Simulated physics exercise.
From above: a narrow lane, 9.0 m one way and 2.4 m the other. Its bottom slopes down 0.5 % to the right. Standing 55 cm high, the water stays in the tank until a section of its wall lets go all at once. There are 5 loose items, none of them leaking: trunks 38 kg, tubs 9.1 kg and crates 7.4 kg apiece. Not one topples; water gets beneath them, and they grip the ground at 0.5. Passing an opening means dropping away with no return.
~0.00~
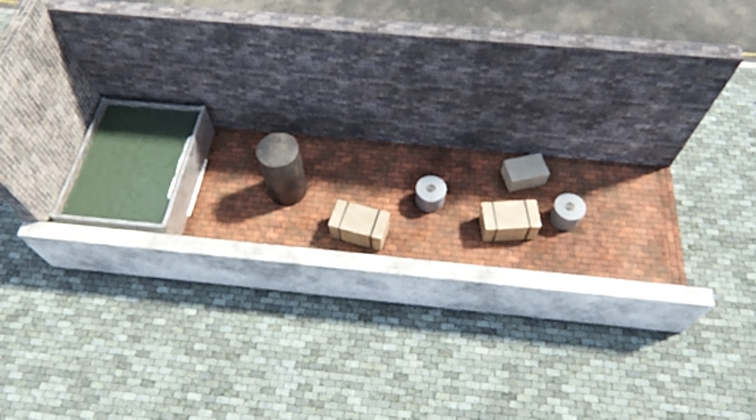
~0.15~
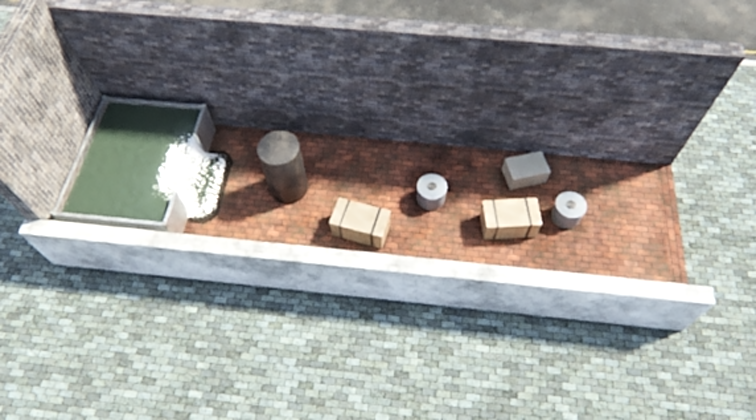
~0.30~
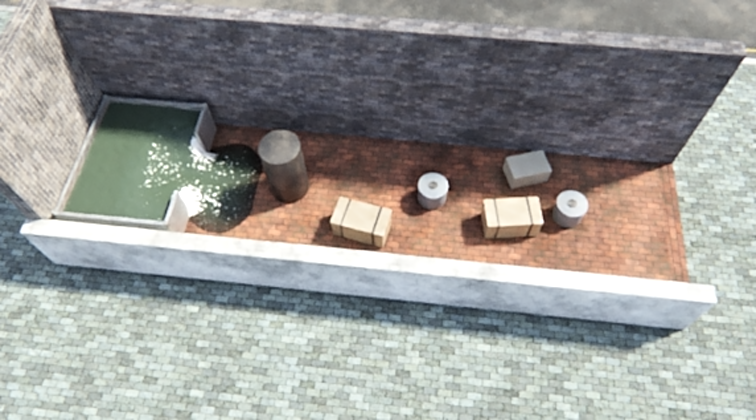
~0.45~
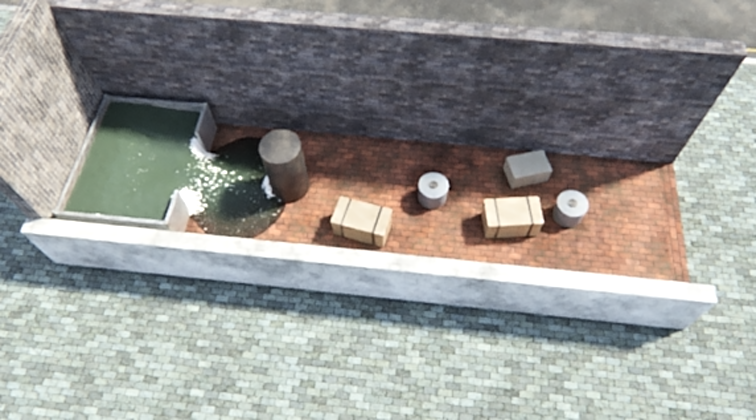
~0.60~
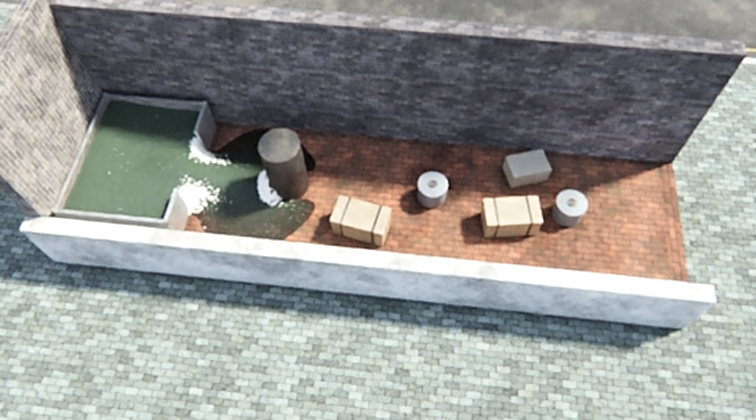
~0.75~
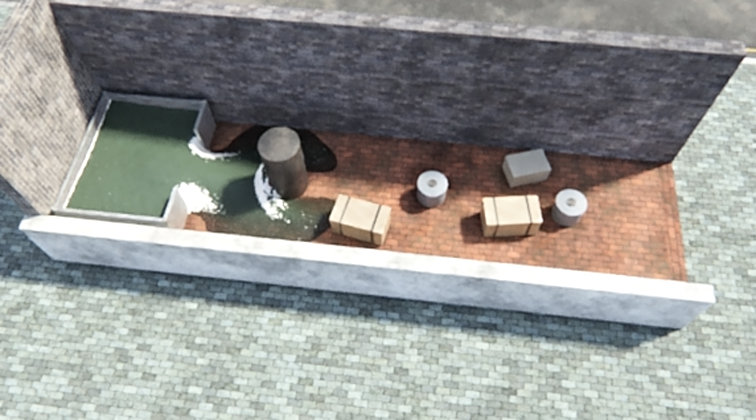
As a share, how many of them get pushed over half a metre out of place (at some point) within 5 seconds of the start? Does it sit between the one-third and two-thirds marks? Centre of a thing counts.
Yes.
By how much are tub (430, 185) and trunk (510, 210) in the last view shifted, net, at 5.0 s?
In order: 120 cm and 10 cm.
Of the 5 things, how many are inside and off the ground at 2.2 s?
That would be 0 of them.
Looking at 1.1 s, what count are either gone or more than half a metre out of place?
Count then: 0.
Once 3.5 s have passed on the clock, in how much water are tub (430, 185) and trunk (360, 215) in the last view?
11 and 7 cm.
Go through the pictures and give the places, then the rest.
A trunk at (511, 215), on the bottom; a tub at (431, 189) rests on the ground; 3.3 m2 under water; 0 of 5 have shifted, in the first frame.
A trunk at (512, 213), on the bottom; a tub at (432, 187), on the bottom; 3.9 m2 under water; 0 of 5 have shifted, in the second frame.
A trunk at (513, 211), on the bottom; a tub at (433, 186) rests on the ground; water covers 4.6 m2; 0 of 5 have shifted, in the third frame.
A trunk at (513, 211), on the bottom; a tub at (433, 185) rests on the ground; water covers 5.4 m2; 0 of 5 have shifted, in the fourth frame.
A trunk at (513, 210) rests on the ground; a tub at (433, 184) rests on the ground; water covers 6.2 m2; 0 of 5 have shifted, in the fifth frame.
A trunk at (512, 210) rests on the ground; a tub at (432, 184), on the bottom; 7.0 m2 under water; 0 of 5 have shifted, in the sixth frame.
After 1.1 s 0 of 5 are over 50 cm from their spots; 0 afloat.
After 2.2 s 0 of 5 are over 50 cm from their spots; 0 afloat.
After 3.5 s 2 of 5 are over 50 cm from their spots; 2 afloat.
After 5.0 s 2 of 5 are over 50 cm from their spots, and 2 have been at some point; 1 afloat.
